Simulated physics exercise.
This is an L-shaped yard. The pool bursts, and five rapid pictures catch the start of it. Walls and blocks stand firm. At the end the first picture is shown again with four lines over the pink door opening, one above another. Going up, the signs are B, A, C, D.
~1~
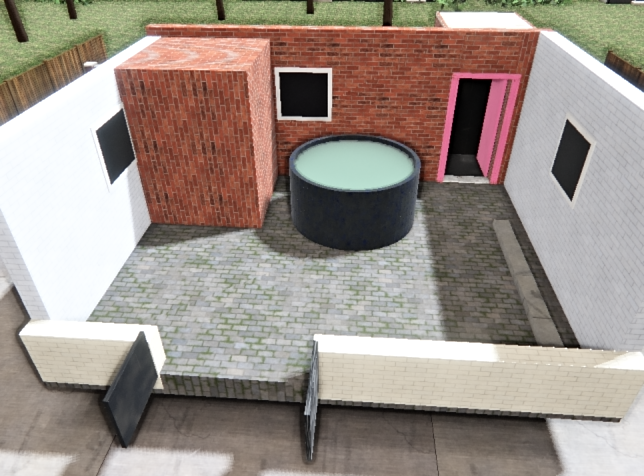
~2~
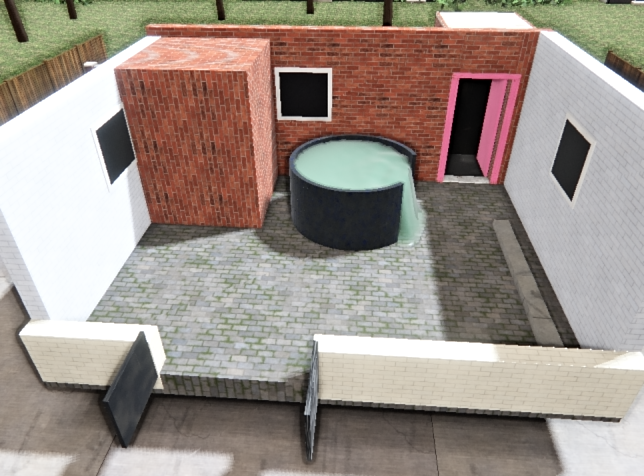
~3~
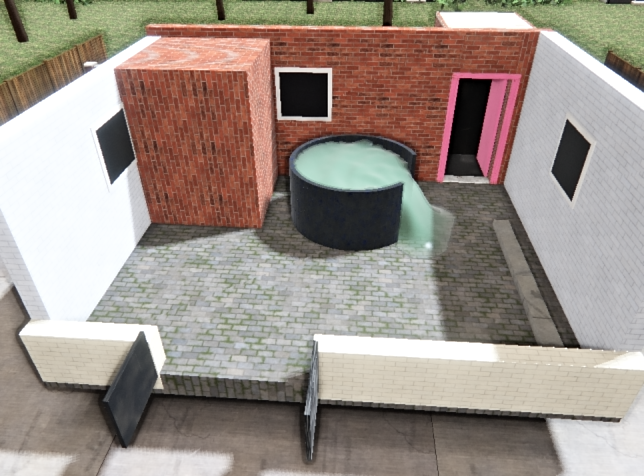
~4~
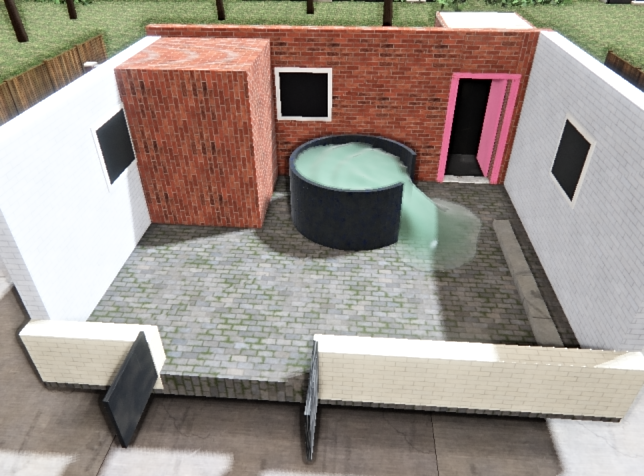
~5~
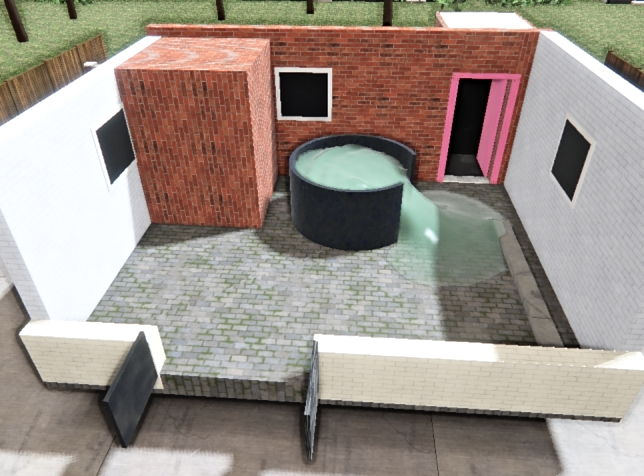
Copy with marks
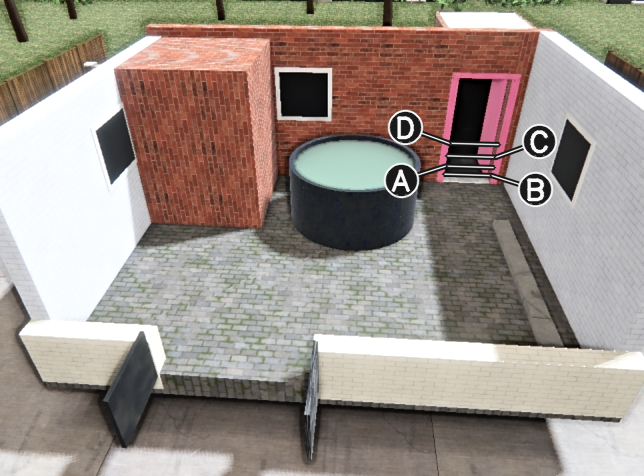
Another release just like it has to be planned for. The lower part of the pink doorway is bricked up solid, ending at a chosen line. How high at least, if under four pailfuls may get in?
A is the one.
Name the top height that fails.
It is B.
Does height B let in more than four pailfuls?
Yes, it does.
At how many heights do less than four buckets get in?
Three.
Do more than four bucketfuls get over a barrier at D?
No, not at all.
On the marked copy, A at (469, 166); B at (468, 174); C at (471, 156); D at (473, 144); from the bottom up B, A, C, D.
For height A, a bucket or two gets in.
For height B, about 10 bucketfuls get in.
For height C, nothing gets over.
For height D, nothing gets over.
